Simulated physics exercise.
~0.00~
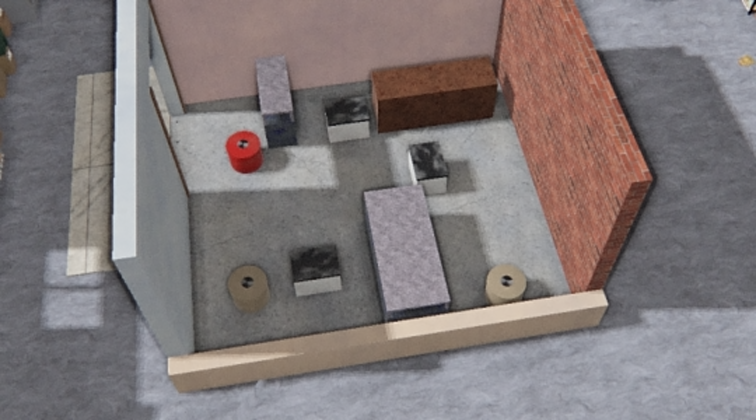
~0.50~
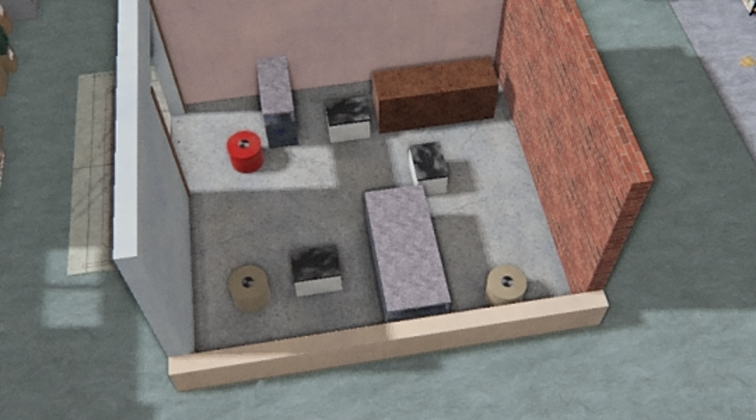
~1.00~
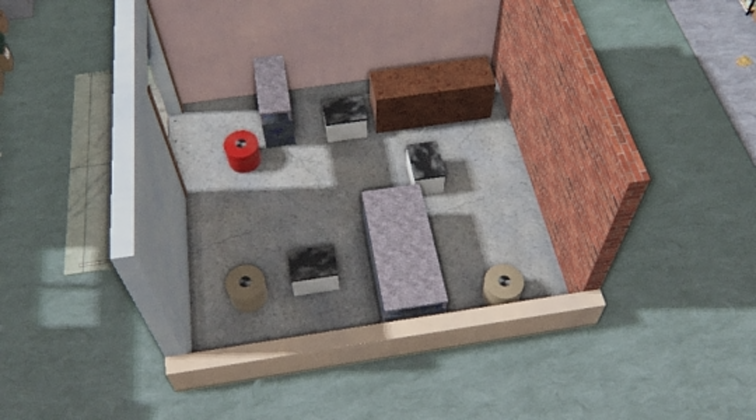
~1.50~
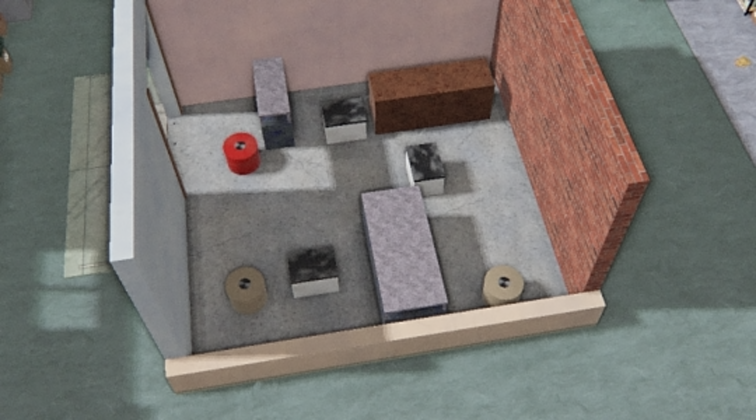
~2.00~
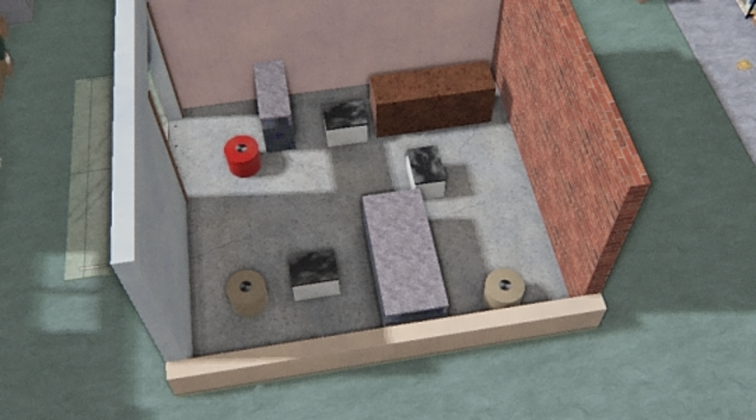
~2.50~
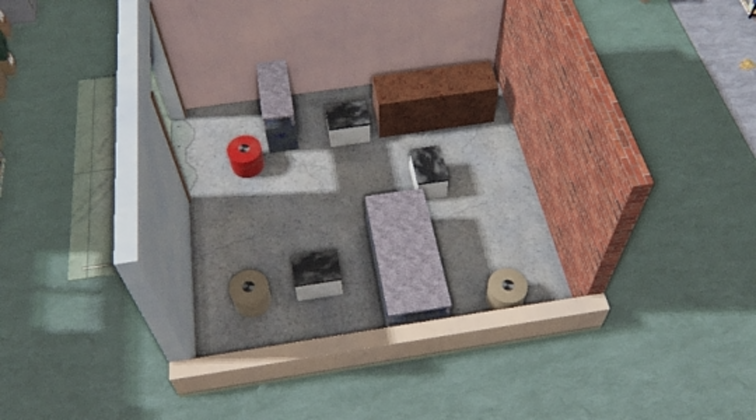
Greenish water spreads over the grey ground outside a roofless room with a brick wall on the right, then stays around it with little visible change. Inside, the red tub, blocks and tan drums stay put, and at the end a faint, wavy-edged patch appears on the floor by the left wall.
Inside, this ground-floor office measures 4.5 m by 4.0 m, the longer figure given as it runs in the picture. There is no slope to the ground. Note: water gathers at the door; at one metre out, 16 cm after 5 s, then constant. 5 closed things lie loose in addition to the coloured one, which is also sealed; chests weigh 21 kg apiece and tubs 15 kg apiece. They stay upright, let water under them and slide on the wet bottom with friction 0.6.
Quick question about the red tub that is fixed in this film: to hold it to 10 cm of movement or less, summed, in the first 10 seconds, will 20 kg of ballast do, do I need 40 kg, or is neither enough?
You need 40 kg.
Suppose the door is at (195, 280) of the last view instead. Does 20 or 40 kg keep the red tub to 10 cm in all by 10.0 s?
Result: The lesser mass is plenty.
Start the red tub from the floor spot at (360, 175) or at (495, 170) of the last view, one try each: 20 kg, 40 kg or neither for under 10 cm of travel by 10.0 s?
Result, try 1: Both pass; try 2: Both pass.
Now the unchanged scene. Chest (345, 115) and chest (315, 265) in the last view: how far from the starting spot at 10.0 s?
The first is 0 cm from its start, the second 0 cm.
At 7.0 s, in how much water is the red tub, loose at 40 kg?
Around 10 cm.
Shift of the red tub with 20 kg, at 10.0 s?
It would be some 60 cm from its spot.
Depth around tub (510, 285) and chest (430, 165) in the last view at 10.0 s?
Depths: Near 0 cm, then near 2 cm.
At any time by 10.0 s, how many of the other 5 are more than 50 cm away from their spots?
The tally stands at 0.
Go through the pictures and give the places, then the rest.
In the first picture, the red tub at (243, 144) rests on the ground; 0.0 m2 under water; 0 of 6 have shifted.
In the second picture, the red tub at (244, 144), on the bottom; water covers 0.0 m2; 0 of 6 have shifted.
In the third picture, the red tub at (241, 144), on the bottom; 0.0 m2 under water; 0 of 6 have shifted.
In the fourth picture, the red tub at (240, 146), on the bottom; 0.0 m2 under water; 0 of 6 have shifted.
In the fifth picture, the red tub at (241, 149) rests on the ground; water covers 0.0 m2; 0 of 6 have shifted.
In the sixth picture, the red tub at (244, 149) rests on the ground; 0.0 m2 under water; 0 of 6 have shifted.
After 3.5 s the red tub would be 0 cm from its start with 20 kg and 0 cm from its start with 40 kg; 2 cm of water round it then.
After 4.5 s the red tub would be 0 cm from its start with 20 kg and 0 cm from its start with 40 kg; 6 cm of water round it then.
After 7.0 s the red tub would be 60 cm from its start with 20 kg and 0 cm from its start with 40 kg; 10 cm of water round it then.
After 10.0 s the red tub would be 63 cm from its start with 20 kg and 0 cm from its start with 40 kg; 8 cm of water round it then.
